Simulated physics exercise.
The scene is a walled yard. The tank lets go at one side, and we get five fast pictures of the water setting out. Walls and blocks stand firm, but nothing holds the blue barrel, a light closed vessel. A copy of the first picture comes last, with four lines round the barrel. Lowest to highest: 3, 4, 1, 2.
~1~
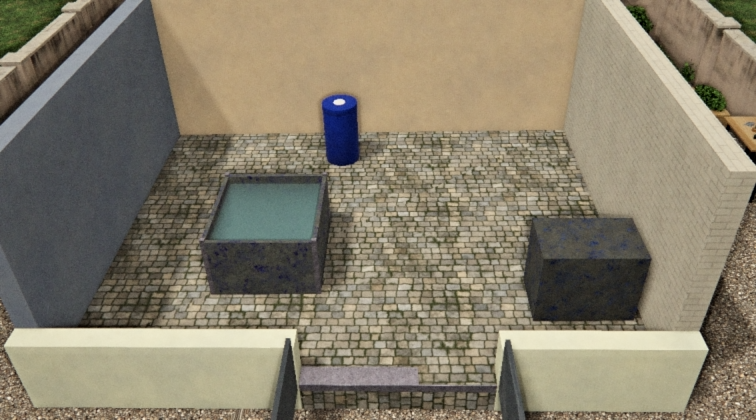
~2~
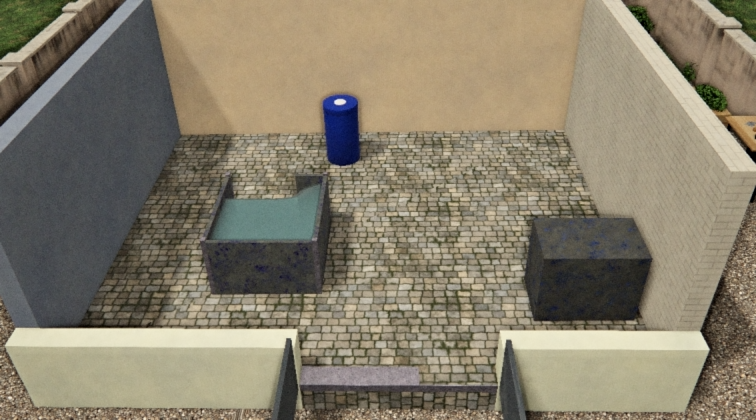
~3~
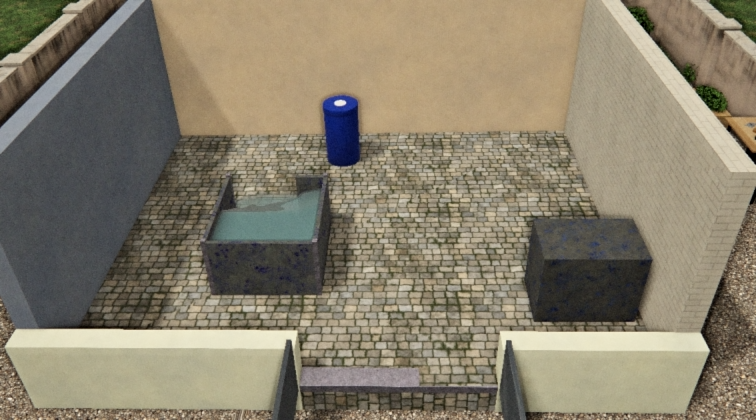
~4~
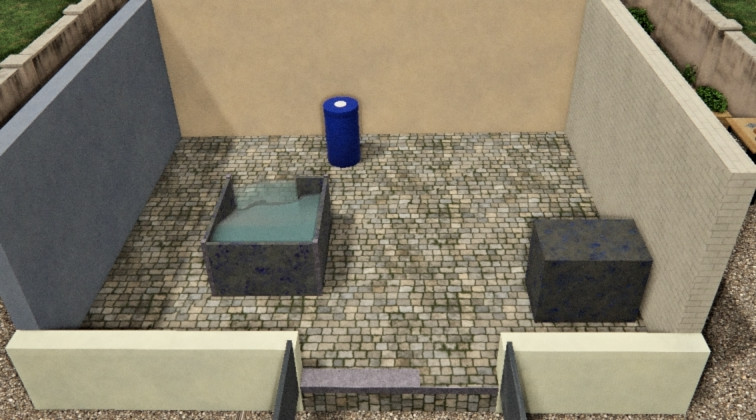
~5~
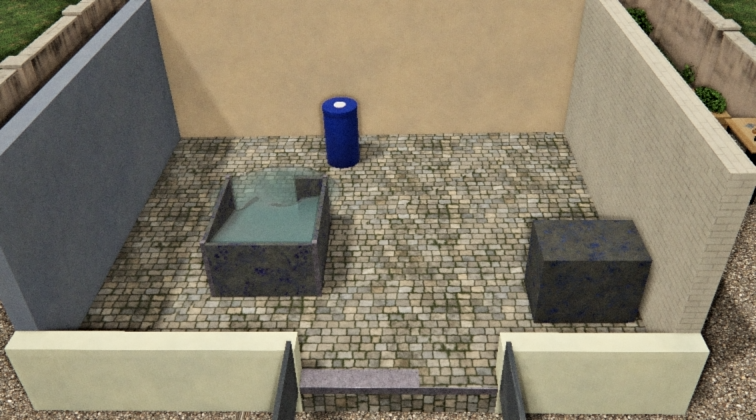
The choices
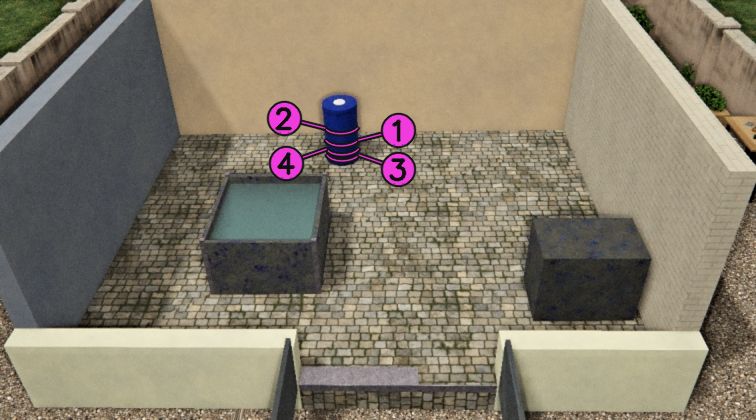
Water in the dark tank drops and ripples after its far side opens in the yard.
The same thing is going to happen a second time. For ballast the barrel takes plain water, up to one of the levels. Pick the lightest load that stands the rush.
4.
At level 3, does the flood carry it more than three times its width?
No, less.
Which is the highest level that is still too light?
Level 3.
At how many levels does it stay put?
Three of them.
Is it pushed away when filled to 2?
No, that is safe.
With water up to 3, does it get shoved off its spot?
Yes.
In magenta, 1 at (341, 145); 2 at (340, 133); 3 at (342, 160); 4 at (341, 154); from the bottom up 3, 4, 1, 2.
With 1, it does not move.
With 2, it does not move.
With 3, it is pushed about its own width away.
With 4, it does not move.
